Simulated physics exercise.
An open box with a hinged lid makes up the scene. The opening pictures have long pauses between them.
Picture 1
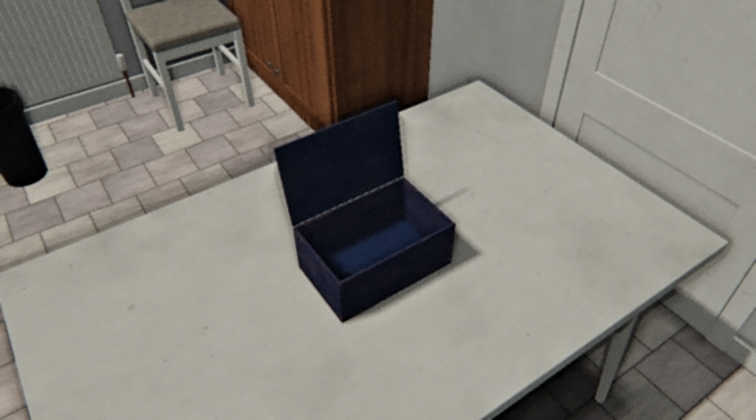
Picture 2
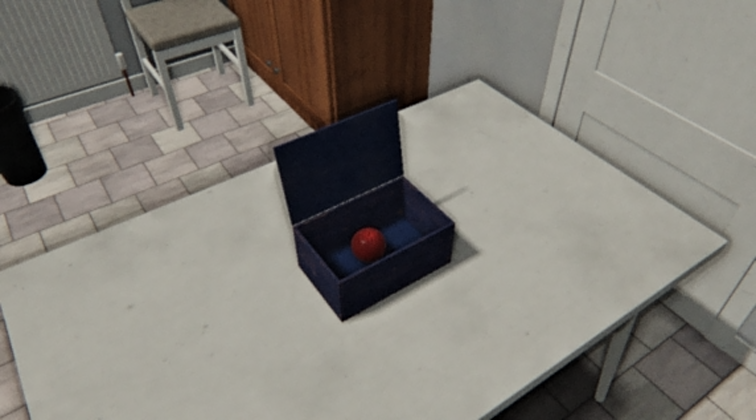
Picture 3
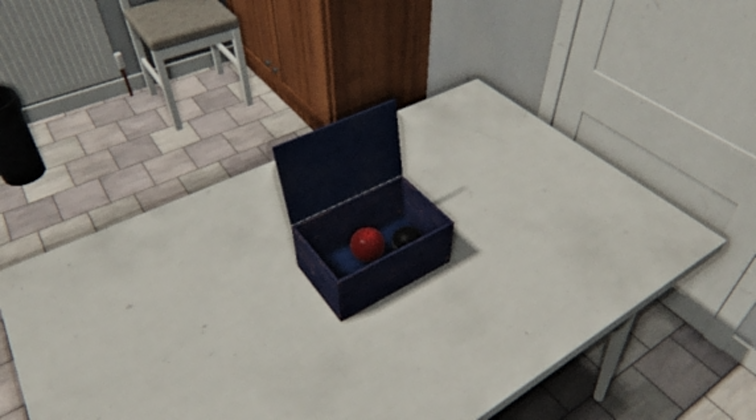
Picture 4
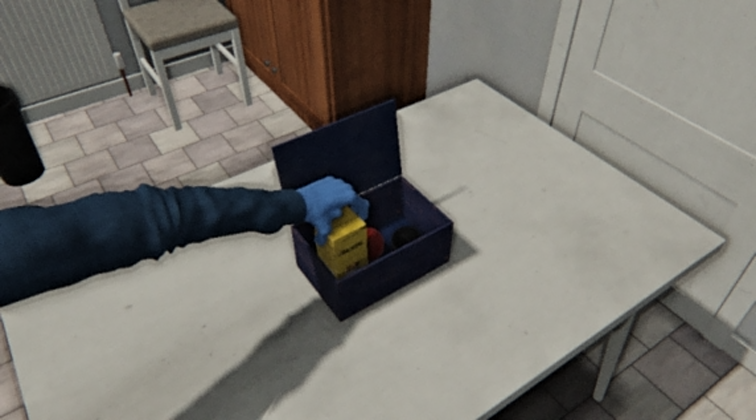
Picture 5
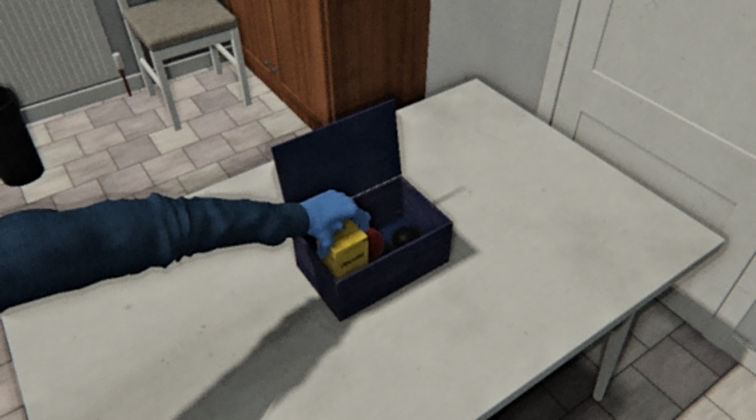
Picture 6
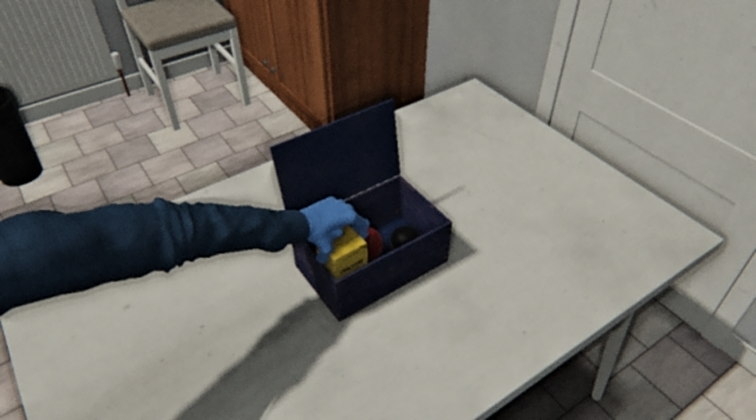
An open dark blue box with its hinged lid raised stands on a pale table, seen from above in a tiled room with a chair, a wooden cabinet and a white door behind. The box is empty, then holds a red apple, then also a small dark object to its right. A blue-gloved hand in a dark sleeve reaches from the left, lowering a yellow carton into the box's left side and still gripping it.
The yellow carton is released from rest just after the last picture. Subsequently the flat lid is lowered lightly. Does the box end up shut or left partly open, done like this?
It ends up partly open.
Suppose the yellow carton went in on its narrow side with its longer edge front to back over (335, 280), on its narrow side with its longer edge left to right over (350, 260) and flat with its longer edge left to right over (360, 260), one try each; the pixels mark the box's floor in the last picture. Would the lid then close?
With the first placement it drops into place; with the second it can't come down; with the third it can't come down.
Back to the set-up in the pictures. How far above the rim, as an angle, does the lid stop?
I'd say roughly 18 degrees above the rim.
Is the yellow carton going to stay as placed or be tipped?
In the end, the yellow carton keeps its orientation.
Then, 1.10 s later than the last frame, lid starting down.
Then, 1.50 s later than the last frame, lid 65° above the rim.
Then, 1.70 s later than the last frame, lid 46° above the rim.
Then, 1.90 s later than the last frame, lid 23° above the rim.
When it is over, lid 19° above the rim; all 3 as before. End places, in pixels of the last picture, yellow carton near (343, 264).
